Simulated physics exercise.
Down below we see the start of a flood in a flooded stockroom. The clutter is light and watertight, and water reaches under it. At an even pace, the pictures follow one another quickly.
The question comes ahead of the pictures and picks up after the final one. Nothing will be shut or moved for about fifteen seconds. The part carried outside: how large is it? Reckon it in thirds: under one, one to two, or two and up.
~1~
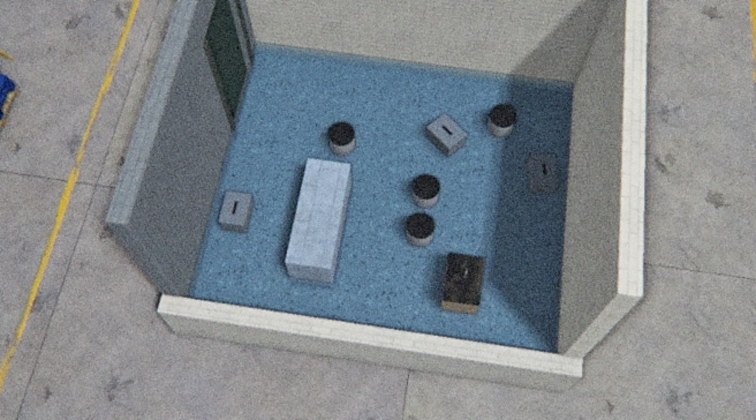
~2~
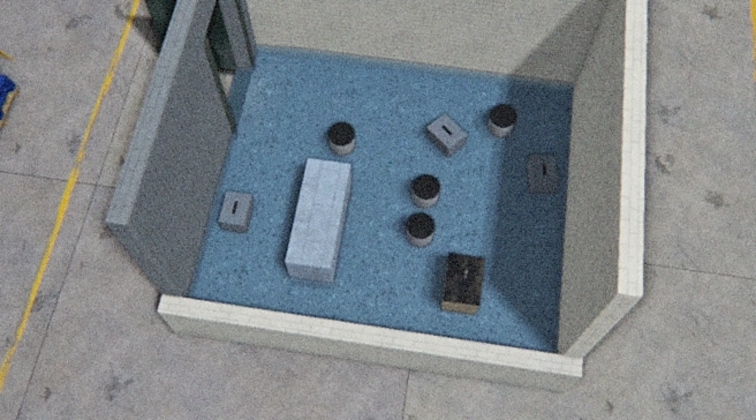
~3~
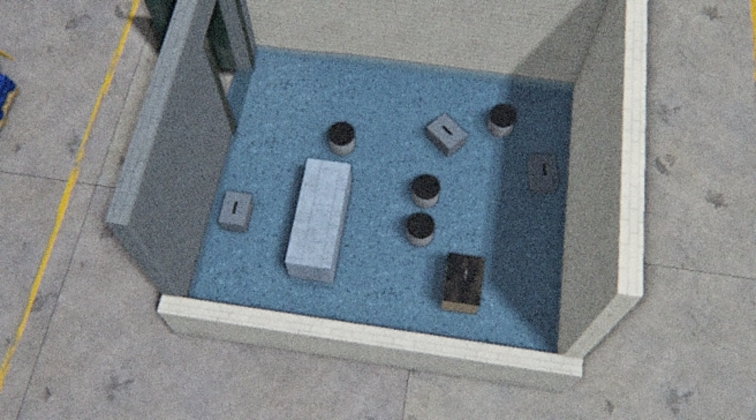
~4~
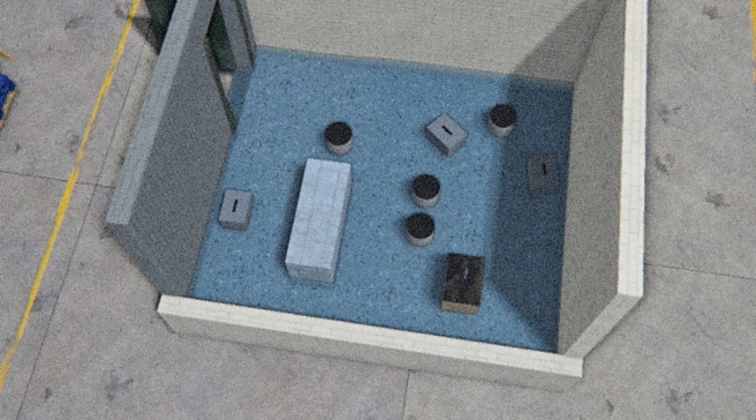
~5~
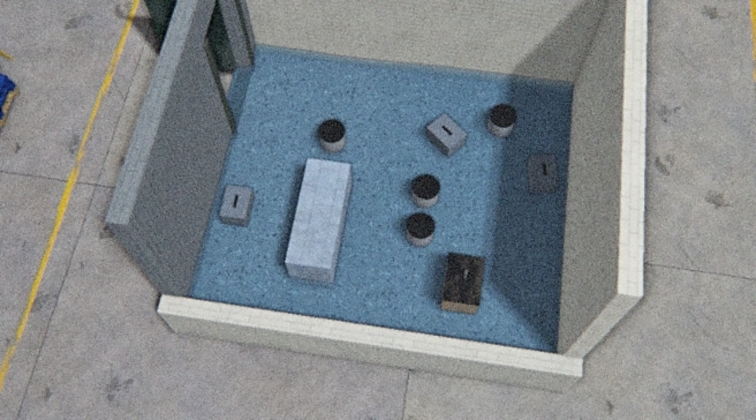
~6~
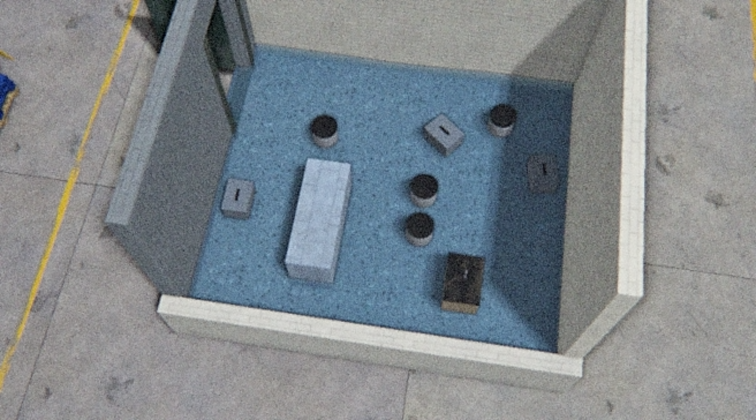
Result: Mid band.
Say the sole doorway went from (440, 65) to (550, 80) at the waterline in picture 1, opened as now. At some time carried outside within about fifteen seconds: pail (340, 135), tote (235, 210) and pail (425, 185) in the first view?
Outcome by item: Exited / retained / exited.
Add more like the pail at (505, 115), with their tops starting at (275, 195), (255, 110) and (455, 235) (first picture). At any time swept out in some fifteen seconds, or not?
Copy one leaves the room, copy two leaves the room, copy three never leaves.
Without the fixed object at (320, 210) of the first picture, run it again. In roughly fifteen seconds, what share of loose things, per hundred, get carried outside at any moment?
Roughly 20 in a hundred.
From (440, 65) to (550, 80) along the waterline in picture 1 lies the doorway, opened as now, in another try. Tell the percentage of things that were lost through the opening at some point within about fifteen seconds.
Some 80 per cent of the things, roughly.
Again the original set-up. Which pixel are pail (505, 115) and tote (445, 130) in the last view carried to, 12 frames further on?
Close to (461, 106), and close to (372, 103).
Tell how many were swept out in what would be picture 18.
That makes 1.
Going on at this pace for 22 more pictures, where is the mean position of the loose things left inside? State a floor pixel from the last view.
Roughly (388, 155).
A moment on, 0 of 8 are out; 8 afloat.
Next, 1 of 8 are out; 7 afloat.
Later, 2 of 8 are out; 6 afloat.
In the end, 4 of 8 are out; 4 afloat.
